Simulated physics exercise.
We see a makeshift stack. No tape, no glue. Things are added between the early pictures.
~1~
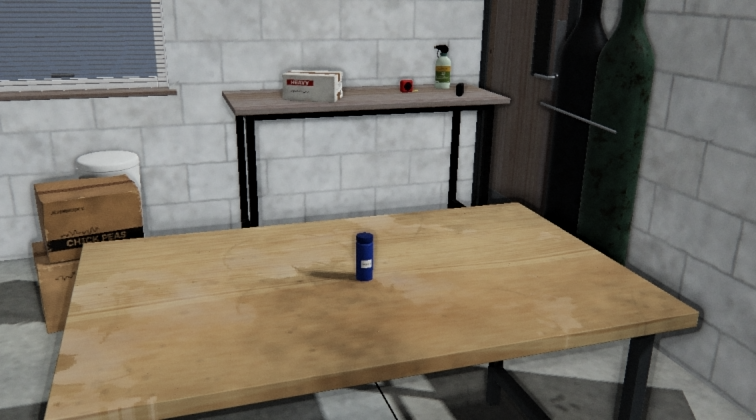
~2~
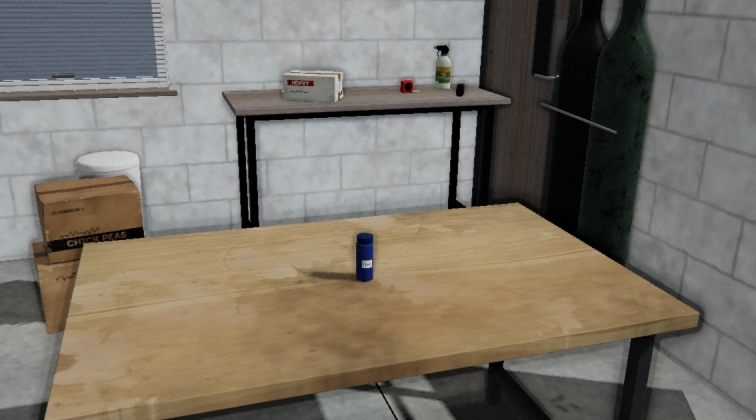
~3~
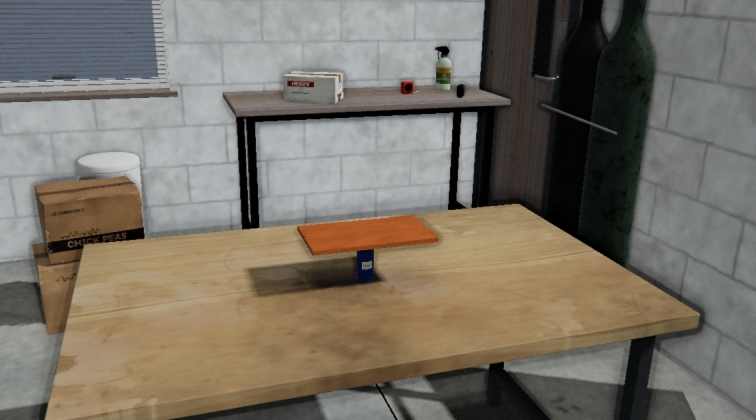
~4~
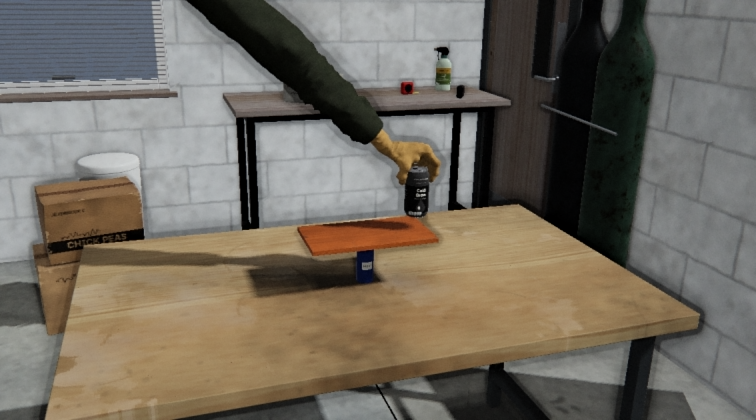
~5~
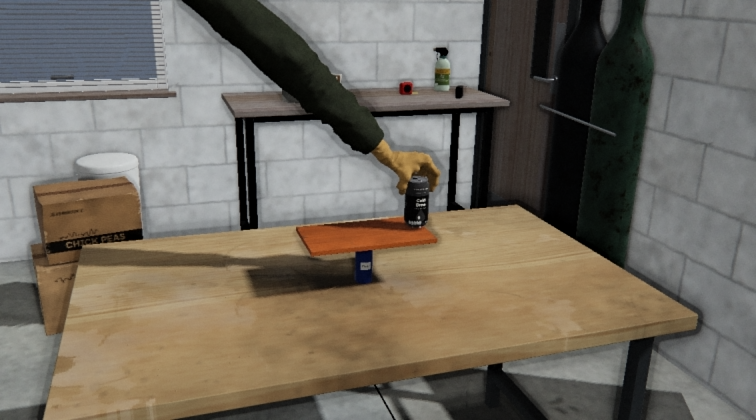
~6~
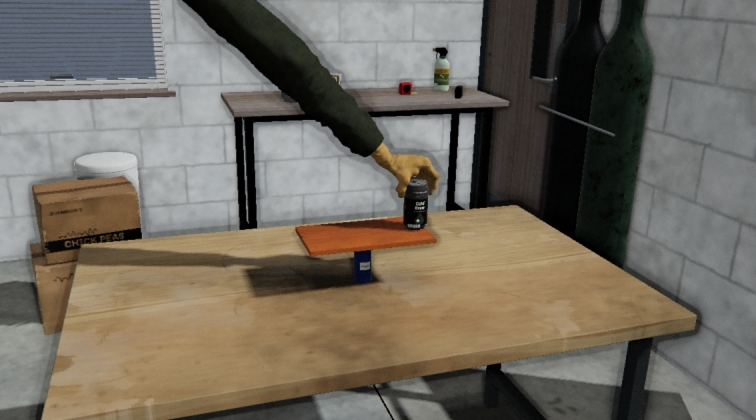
At first, a small blue shaker stands alone on a wooden table, and then a flat orange board appears balanced on top of it. A hand reaches in from the upper left holding a black can, lowers it slightly onto the board's right end, and keeps hold of it.
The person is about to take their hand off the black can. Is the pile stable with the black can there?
Here the stack comes apart.
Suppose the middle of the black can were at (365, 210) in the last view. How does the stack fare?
Then it holds.
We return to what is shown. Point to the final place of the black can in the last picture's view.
At about (459, 258).
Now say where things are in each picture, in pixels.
In the first picture, the last thing is not in view yet; blue shaker (365, 257).
In the second picture, the last thing is not in view yet; blue shaker (365, 257).
In the third picture, the last thing is not in view yet; blue shaker (365, 258).
The fourth picture shows still above its spot; black can (417, 192); blue shaker (365, 259).
The fifth picture shows still above its spot; black can (417, 202); blue shaker (364, 259).
The sixth picture shows set down, still held; black can (416, 205); blue shaker (363, 259).
Then, 0.40 s after the last picture, black can now fallen; orange board tipped 48° from how it was.
Then, 0.50 s after the last picture, orange board now fallen; blue shaker tipped 24° from how it was.
At rest, fallen, blue shaker, orange board and black can. Seen from the same camera at the end, black can near (459, 258). The stack gives way.
